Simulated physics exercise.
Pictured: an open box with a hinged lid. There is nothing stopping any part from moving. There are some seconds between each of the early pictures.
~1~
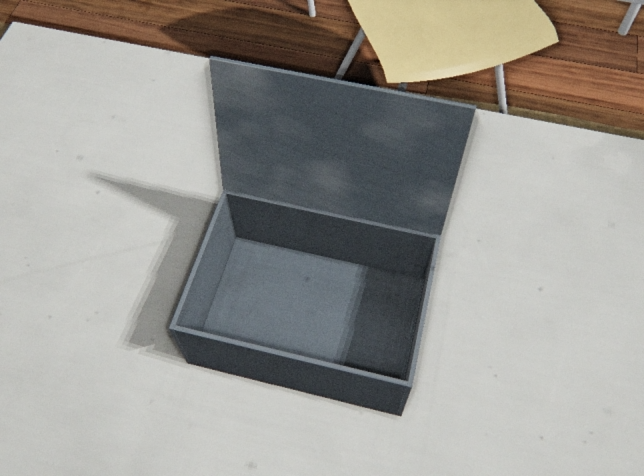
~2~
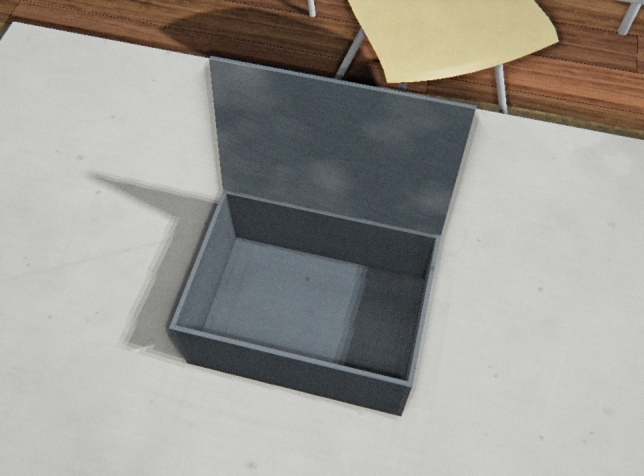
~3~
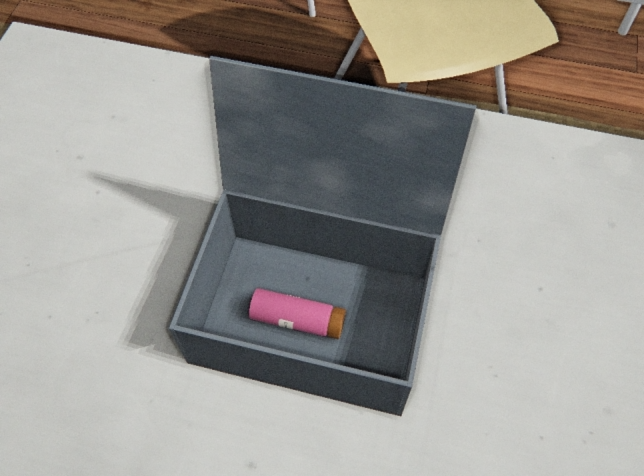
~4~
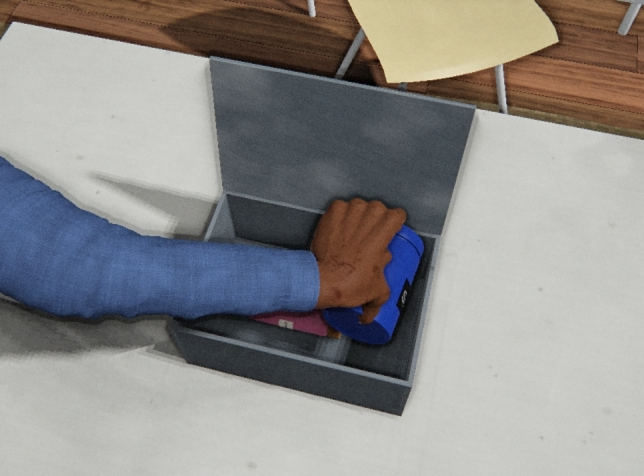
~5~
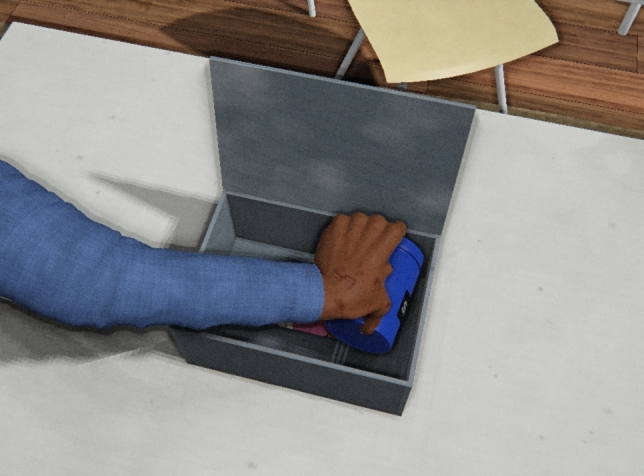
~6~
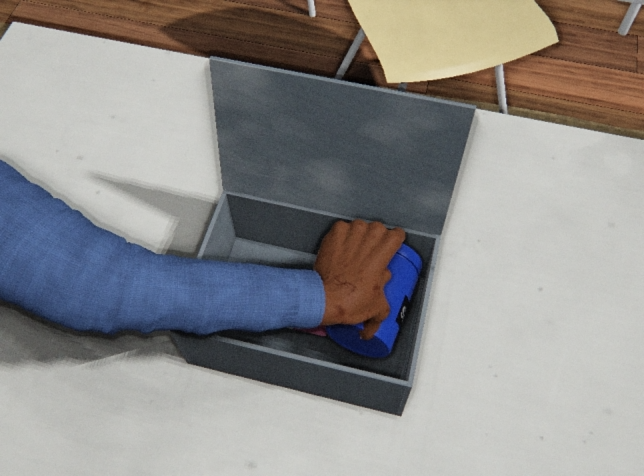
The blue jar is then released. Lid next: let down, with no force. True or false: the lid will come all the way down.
True.
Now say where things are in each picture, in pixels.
The last thing is not in view yet, in the first frame.
The last thing is not in view yet, in the second frame.
The last thing is not in view yet; pink shaker (298, 314), in the third frame.
Still above its spot, in the fourth frame.
Still above its spot, in the fifth frame.
Put in, still held, in the sixth frame.
Then, 1.30 s after the last picture, lid 84° above the rim; blue jar rolled a little near (379, 318); pink shaker rolled about its own width.
Then, 1.80 s after the last picture, lid 33° above the rim; blue jar rolled a little near (378, 318); pink shaker rolled about its own width.
At rest, lid shut; moved from the start, blue jar; pink shaker in place. Seen from the same camera at the end, blue jar near (378, 318).
